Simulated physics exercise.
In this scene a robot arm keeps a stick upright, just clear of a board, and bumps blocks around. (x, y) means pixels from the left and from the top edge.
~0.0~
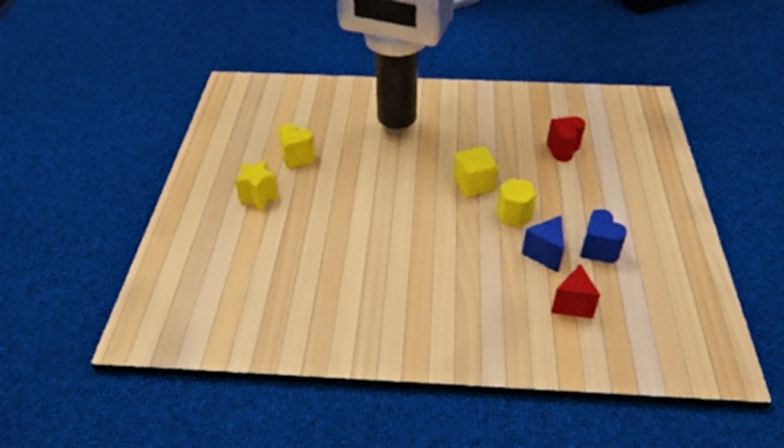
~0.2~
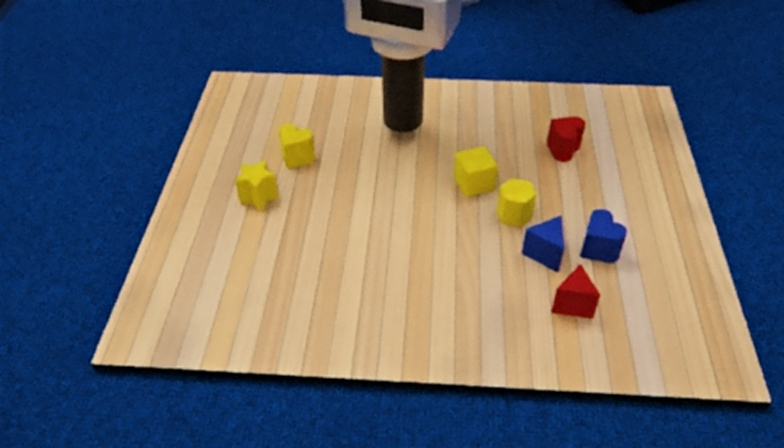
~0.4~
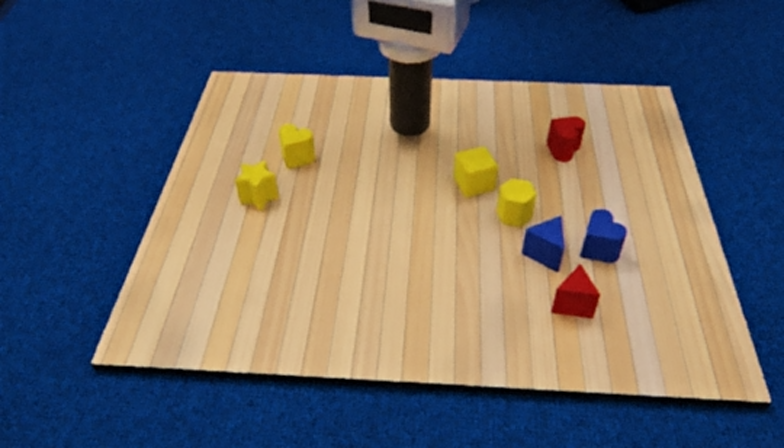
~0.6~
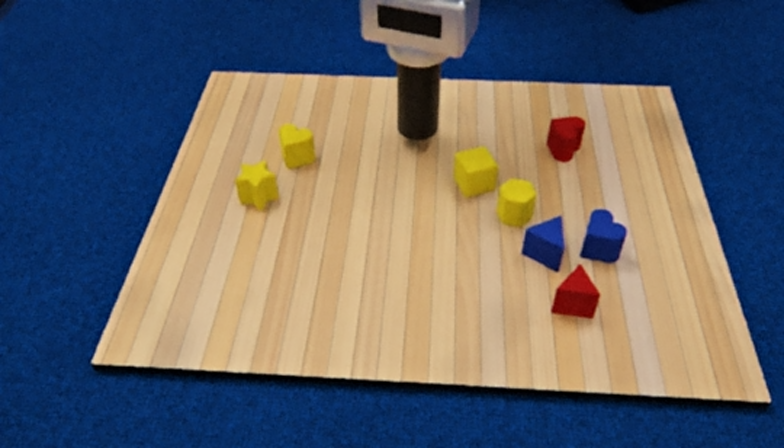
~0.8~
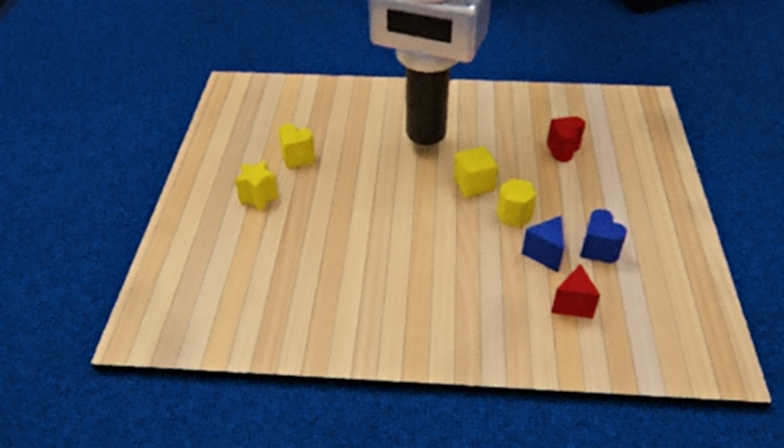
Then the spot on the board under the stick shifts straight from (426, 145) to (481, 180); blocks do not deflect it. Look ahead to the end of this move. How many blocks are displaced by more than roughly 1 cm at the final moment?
By the end of the path, two blocks have moved more than about a centimetre.
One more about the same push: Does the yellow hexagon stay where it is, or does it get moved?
Moved away.
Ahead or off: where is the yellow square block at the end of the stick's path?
The block stays ahead.
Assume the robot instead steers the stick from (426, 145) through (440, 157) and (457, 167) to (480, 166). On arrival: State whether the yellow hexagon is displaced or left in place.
My prediction: It remains in place.
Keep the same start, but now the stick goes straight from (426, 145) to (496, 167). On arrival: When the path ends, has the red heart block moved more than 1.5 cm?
No
What follows on the original path. Halfway along, stick at (454, 150); nothing pushed yet.
At the end, stick at (482, 168); yellow square block at (505, 180); yellow hexagon at (529, 199), turned 15° clockwise.
